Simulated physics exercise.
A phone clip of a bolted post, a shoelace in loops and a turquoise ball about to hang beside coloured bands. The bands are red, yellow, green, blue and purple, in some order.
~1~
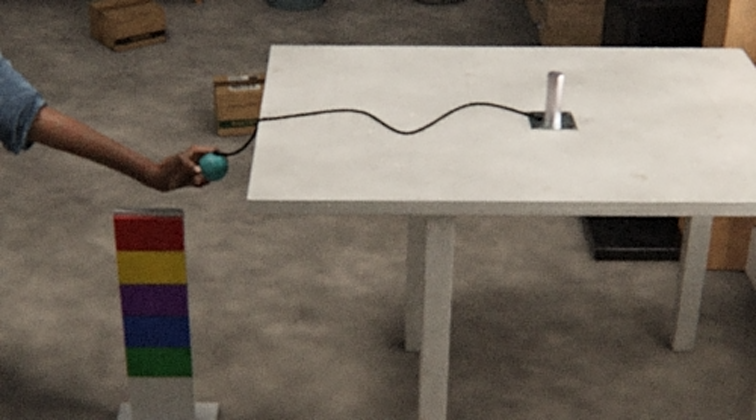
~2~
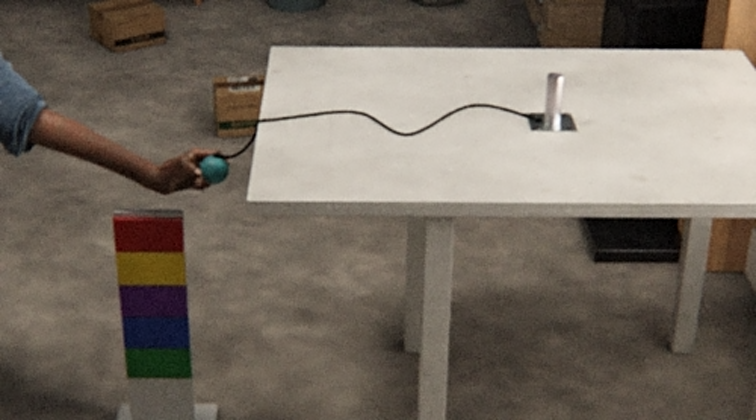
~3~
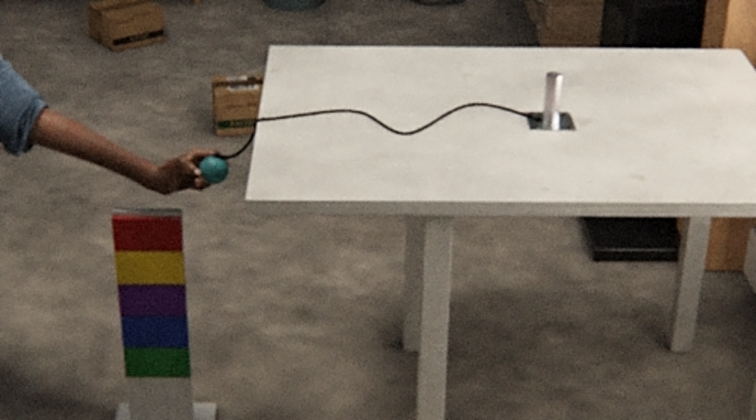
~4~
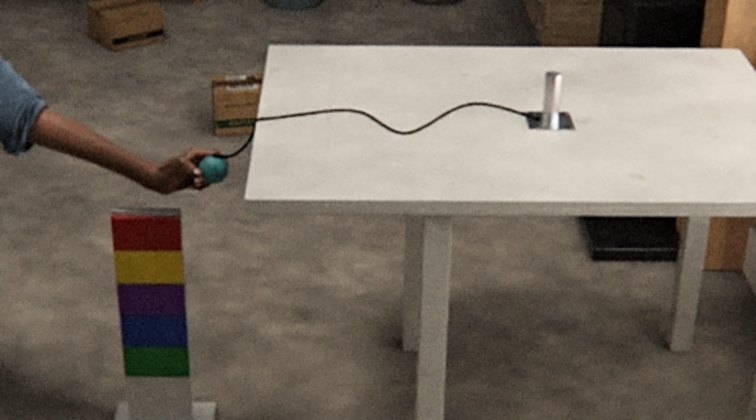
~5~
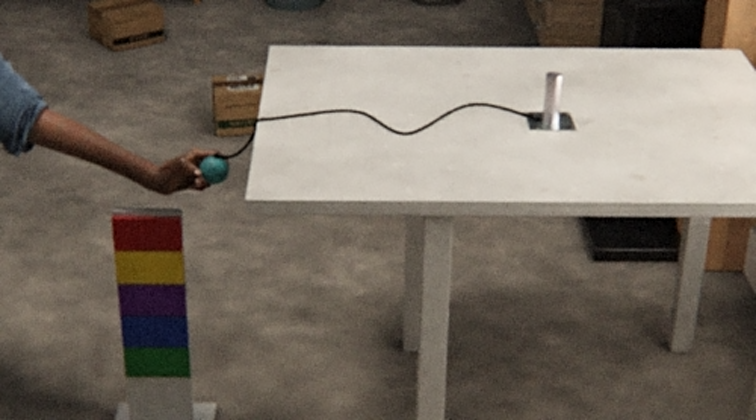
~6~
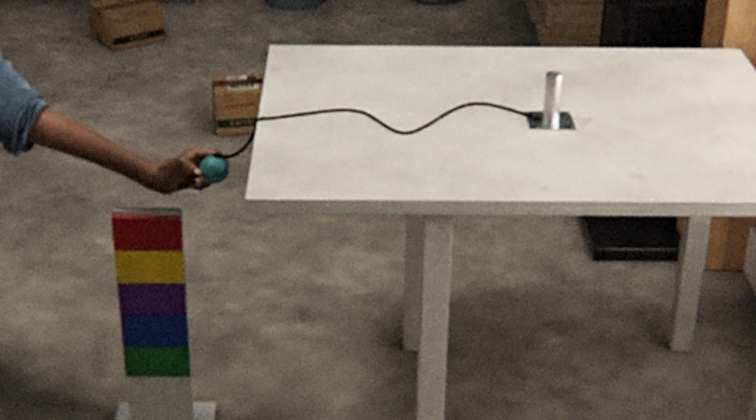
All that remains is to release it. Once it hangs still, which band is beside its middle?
Its middle rests at the yellow band.
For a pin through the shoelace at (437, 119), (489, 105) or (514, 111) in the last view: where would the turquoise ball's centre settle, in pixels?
Near (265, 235), (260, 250) and (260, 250).
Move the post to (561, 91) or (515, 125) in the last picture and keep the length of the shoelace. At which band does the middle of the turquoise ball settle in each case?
In that order: Red; purple.
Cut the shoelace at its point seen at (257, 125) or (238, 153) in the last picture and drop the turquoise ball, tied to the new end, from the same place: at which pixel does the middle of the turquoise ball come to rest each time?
Try by try, around (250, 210) and (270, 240).
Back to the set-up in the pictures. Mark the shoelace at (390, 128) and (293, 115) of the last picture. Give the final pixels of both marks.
Near (337, 120) and (256, 161).
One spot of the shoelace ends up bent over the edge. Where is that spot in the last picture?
At (329, 111), roughly.
Soon after, ball near (225, 260); level with yellow.
After that, ball near (297, 256); level with yellow.
And then, ball near (263, 263); level with yellow.
In the end, ball near (255, 263); level with yellow. The yellow one.
